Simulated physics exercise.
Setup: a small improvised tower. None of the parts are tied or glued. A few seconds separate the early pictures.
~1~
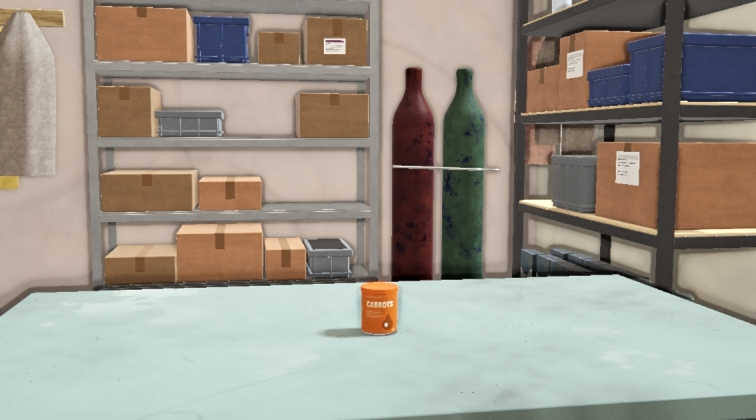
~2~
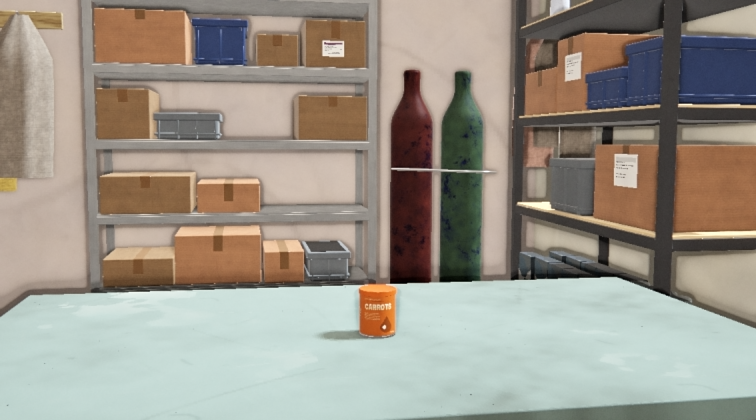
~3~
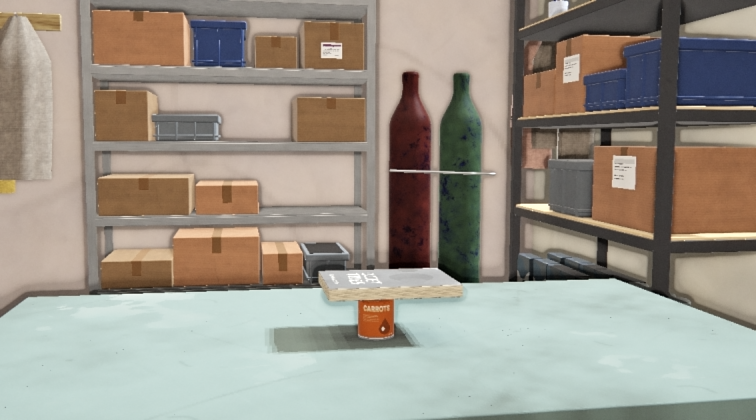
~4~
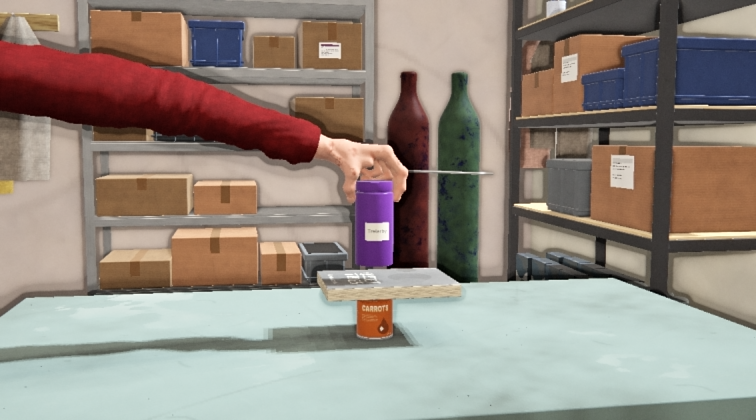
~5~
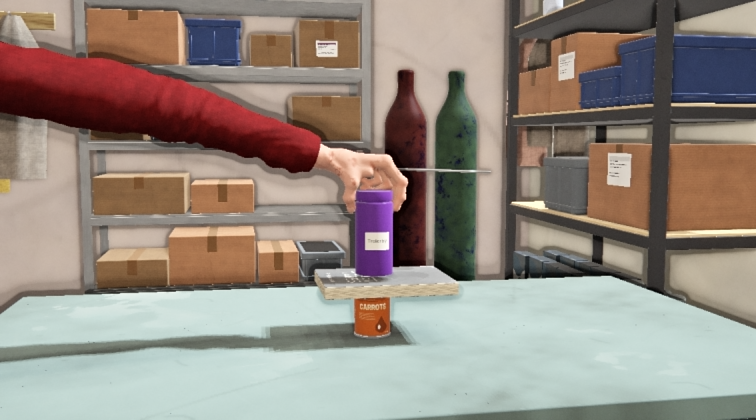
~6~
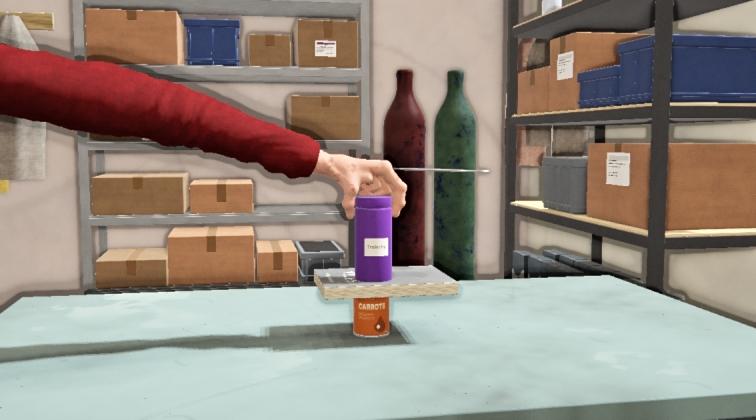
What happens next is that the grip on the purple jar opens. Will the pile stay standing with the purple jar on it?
Yes - stable.
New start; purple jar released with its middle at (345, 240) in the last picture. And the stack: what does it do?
Outcome: Stable.
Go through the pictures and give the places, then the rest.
In the first picture, the last thing is not in view yet.
In the second picture, the last thing is not in view yet.
In the third picture, the last thing is not in view yet; grey book (387, 284).
In the fourth picture, still above its spot; purple jar (374, 223); grey book (386, 283).
In the fifth picture, still above its spot; purple jar (374, 232); grey book (383, 282).
In the sixth picture, in place under the hand; purple jar (373, 238); grey book (382, 281).
Then, 0.20 s later than the last frame, all is still.
Then, 0.50 s later than the last frame, purple jar resting near (373, 239).
When it is over, all 3 as before. End places, in pixels of the last picture, purple jar near (373, 239). The stack stays up.
